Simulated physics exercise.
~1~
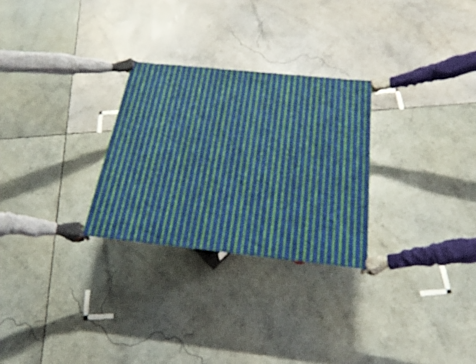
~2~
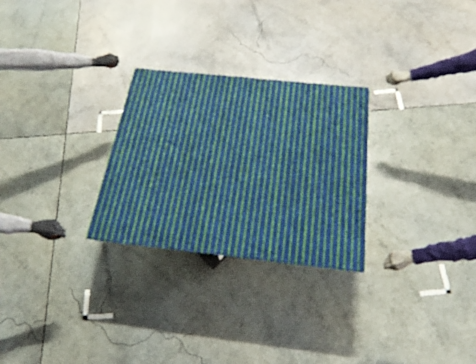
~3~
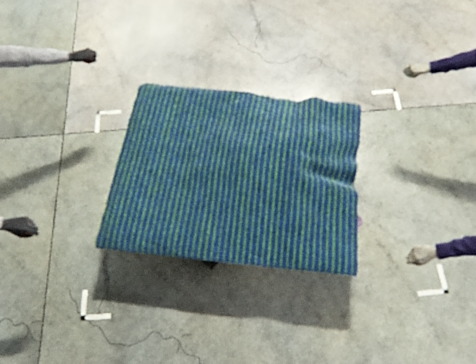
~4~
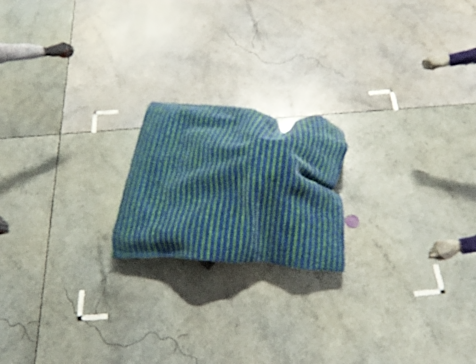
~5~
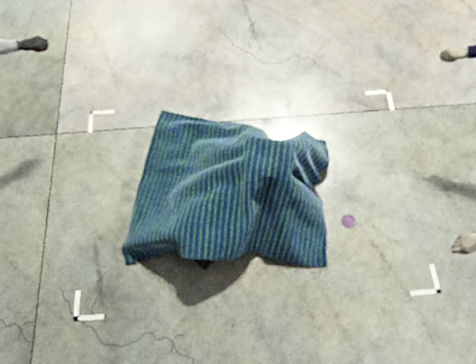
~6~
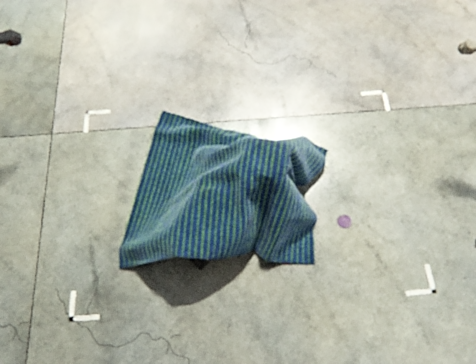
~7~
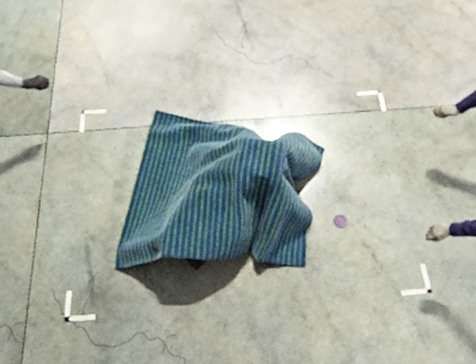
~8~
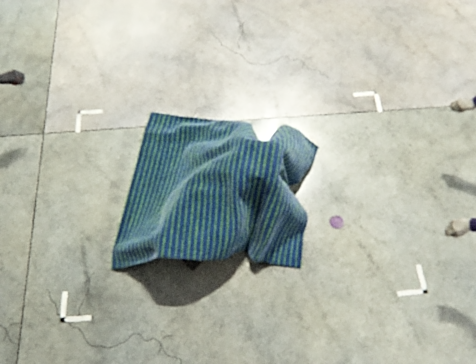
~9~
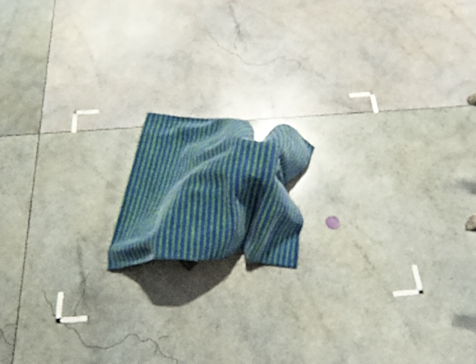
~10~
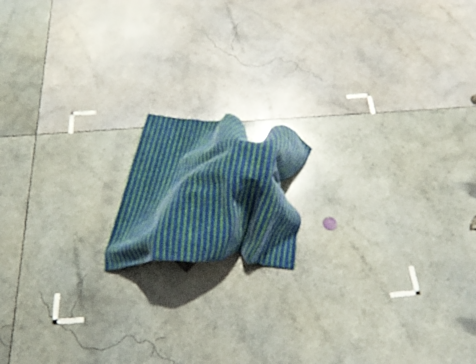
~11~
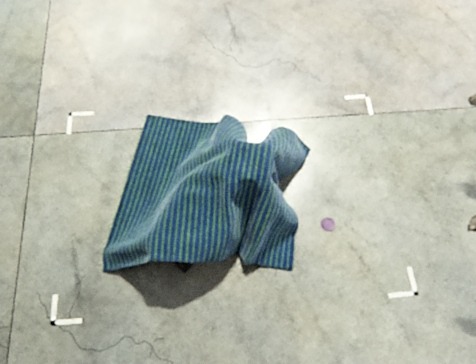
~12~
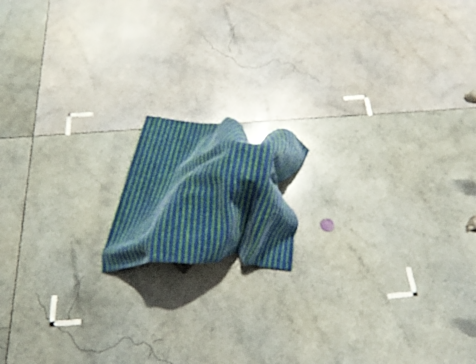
On a concrete floor, four hands releasing a striped blue-green blanket that drops and drapes over hidden objects beside a purple disc.
